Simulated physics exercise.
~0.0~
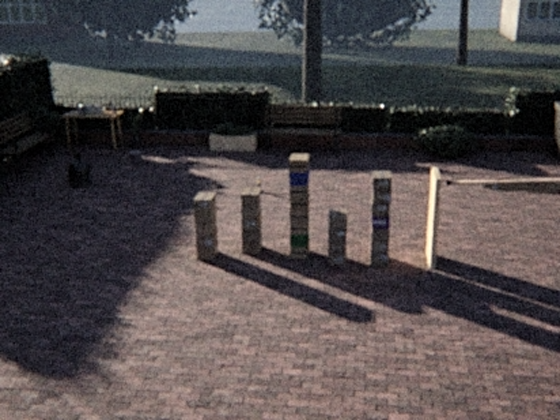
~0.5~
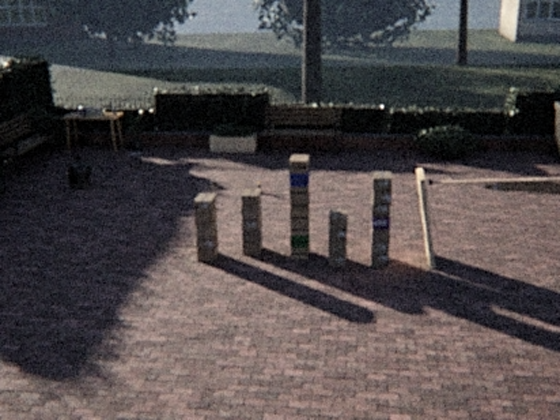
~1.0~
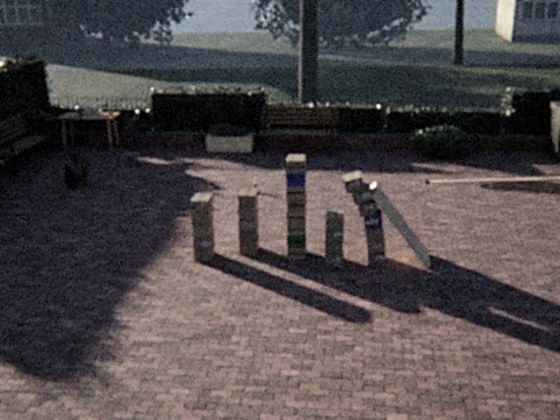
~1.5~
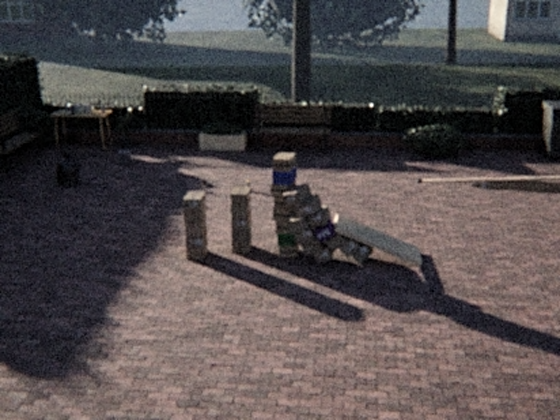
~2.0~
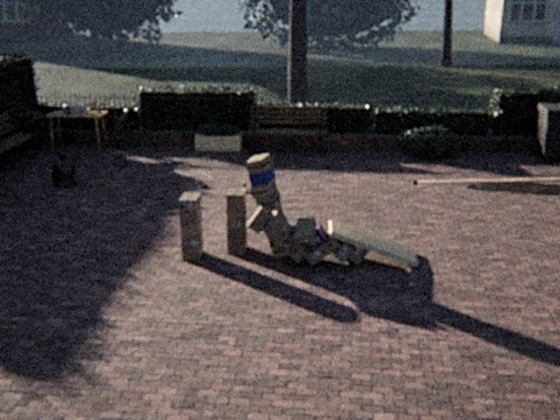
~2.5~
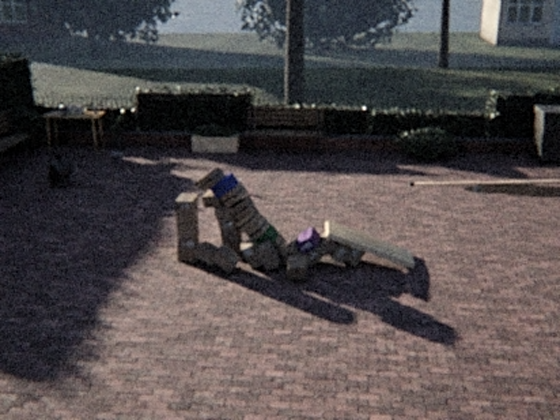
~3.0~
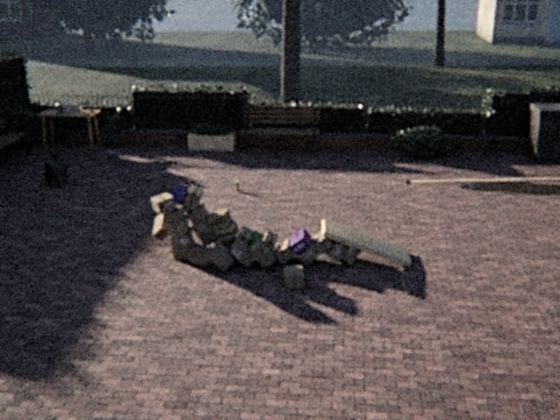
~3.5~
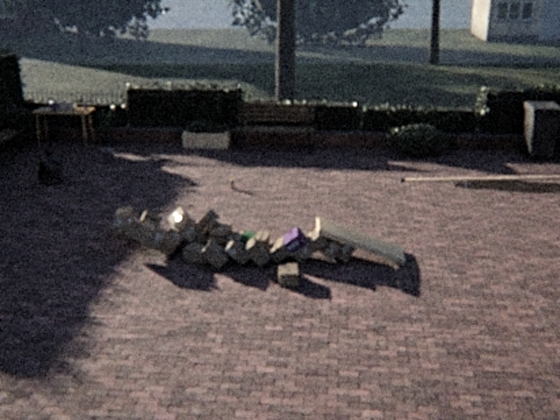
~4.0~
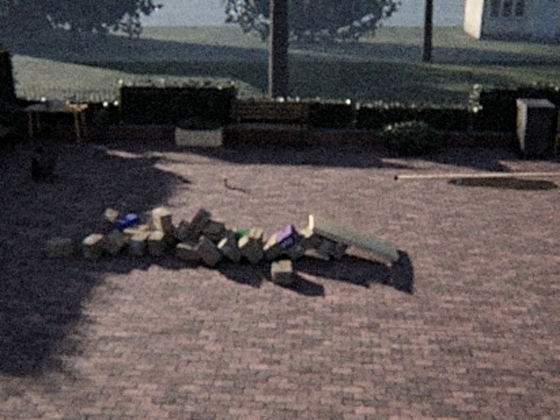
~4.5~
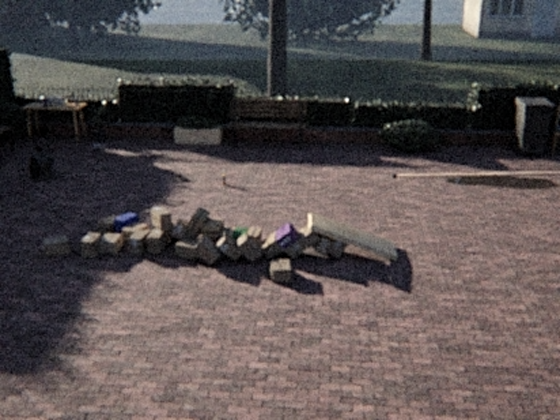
A tipping board knocks five stacks of parcels leftward in turn, leaving them strewn across the bricks.
